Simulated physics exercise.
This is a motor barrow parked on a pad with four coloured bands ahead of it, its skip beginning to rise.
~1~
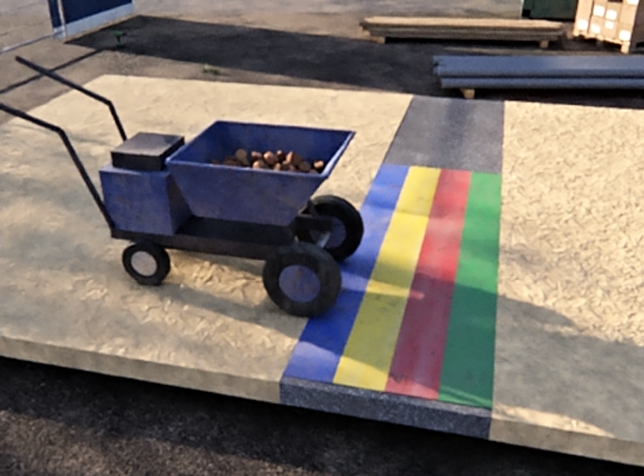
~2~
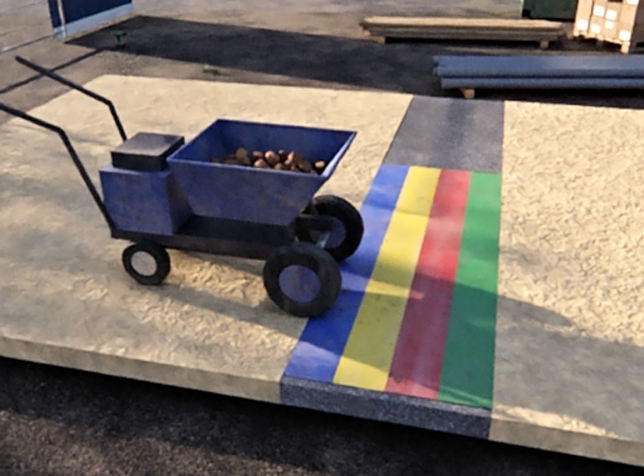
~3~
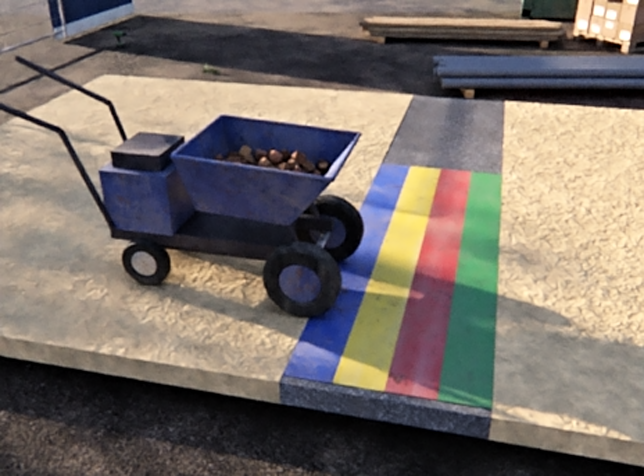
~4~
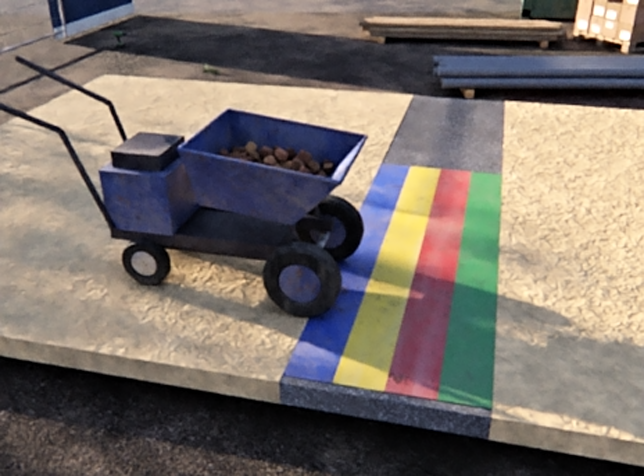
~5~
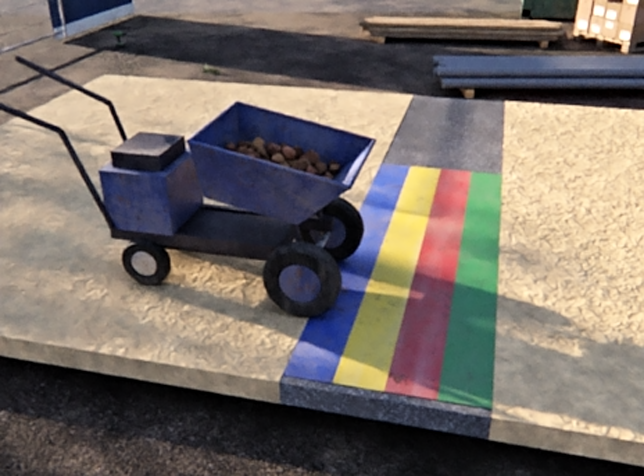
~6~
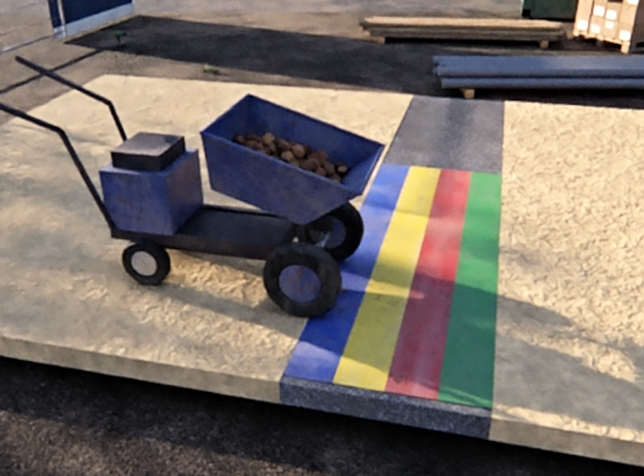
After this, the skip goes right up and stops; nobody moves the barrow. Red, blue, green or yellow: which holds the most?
The green strip carries the most.
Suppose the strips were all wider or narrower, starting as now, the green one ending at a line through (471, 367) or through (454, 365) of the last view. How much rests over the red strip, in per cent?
In turn 20 and 10 in a hundred.
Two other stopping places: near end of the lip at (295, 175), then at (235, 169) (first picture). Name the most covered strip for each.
The first try: That red strip. The second: The yellow one.
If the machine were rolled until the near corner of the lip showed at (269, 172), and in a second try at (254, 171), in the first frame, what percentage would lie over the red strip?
First some 30, then 30 per cent.
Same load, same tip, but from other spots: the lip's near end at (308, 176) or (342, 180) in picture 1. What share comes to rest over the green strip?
In turn 40 and 50 in a hundred.
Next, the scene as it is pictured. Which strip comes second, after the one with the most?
The runner-up: Red.
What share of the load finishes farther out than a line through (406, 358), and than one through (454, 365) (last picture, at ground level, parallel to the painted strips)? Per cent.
Near 100 % and 50 %.
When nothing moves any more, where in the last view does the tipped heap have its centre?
Around (469, 298).
Soon after the last picture, skip tipped steeply; all in the skip.
A little later, skip tipped right over; most in the skip; a small part over the red strip; a small part over the green strip.
Later still, skip tipped right over; a small part in the skip; about a quarter over the red strip; about half over the green strip; about a quarter off the paint.
At rest, skip tipped right over; a stray few in the skip; none over the blue strip; a stray few over the yellow strip; about a third over the red strip; about half over the green strip; about a quarter off the paint.
